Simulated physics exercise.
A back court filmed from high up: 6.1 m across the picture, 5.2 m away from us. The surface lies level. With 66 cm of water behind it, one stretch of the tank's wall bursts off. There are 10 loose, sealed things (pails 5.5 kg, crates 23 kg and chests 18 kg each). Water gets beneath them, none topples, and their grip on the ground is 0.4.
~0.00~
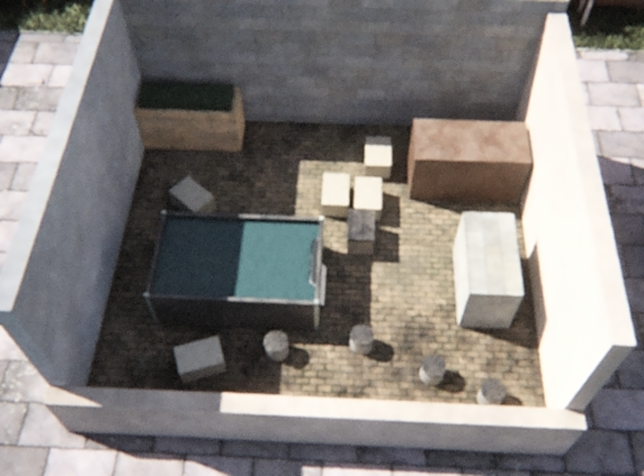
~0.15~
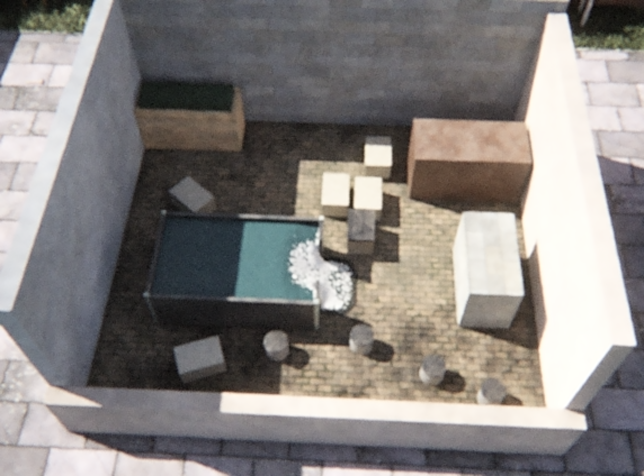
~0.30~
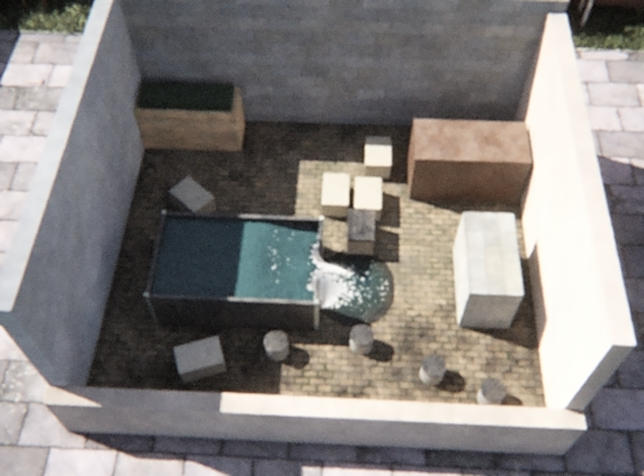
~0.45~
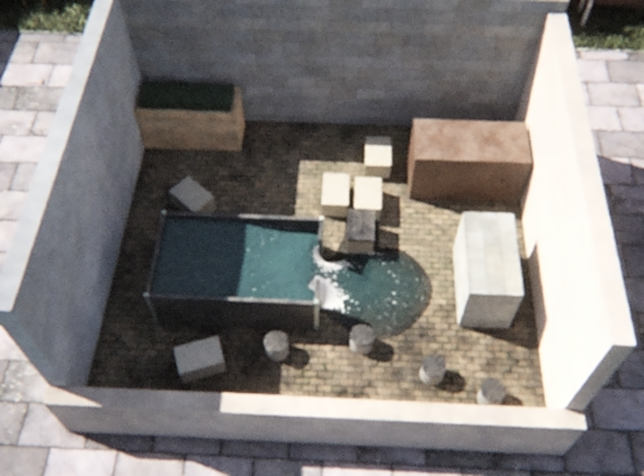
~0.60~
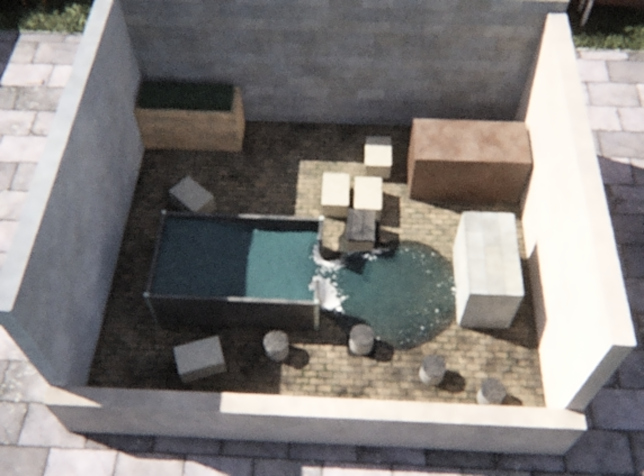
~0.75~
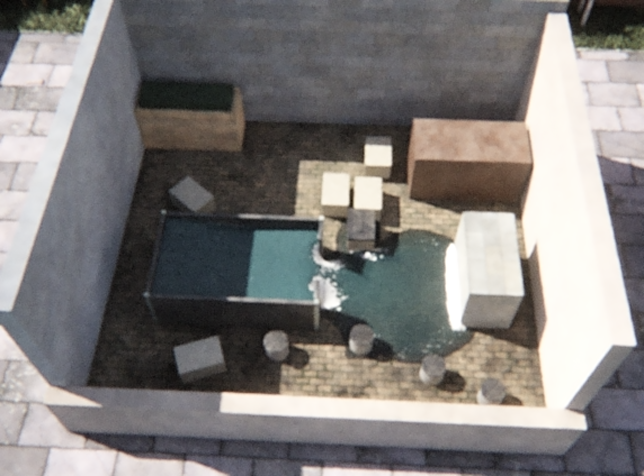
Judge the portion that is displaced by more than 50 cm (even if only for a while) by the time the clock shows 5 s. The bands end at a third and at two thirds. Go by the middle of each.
That comes to under a third.
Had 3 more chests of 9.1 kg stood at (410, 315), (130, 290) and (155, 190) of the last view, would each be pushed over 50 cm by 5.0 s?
In that order: Past it, short of it, less.
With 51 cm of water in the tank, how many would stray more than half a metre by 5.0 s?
In that case 2 of them.
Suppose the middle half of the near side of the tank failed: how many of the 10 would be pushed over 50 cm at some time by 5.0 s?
In that case 5 of them.
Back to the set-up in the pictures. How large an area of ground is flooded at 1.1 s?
Roughly 8.5 m2.
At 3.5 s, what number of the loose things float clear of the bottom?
2 of them.
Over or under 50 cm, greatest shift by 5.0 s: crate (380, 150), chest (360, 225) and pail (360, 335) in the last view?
In turn: Short of it, less, short of it.
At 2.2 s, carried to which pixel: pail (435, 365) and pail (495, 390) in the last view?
Around (464, 399) and (526, 396).
After 1.1 s 0 of 10 are over 50 cm from their spots; 0 afloat.
After 2.2 s 1 of 10 are over 50 cm from their spots; 2 afloat.
After 3.5 s 1 of 10 are over 50 cm from their spots; 2 afloat.
After 5.0 s 2 of 10 are over 50 cm from their spots, and 2 have been at some point; 1 afloat.
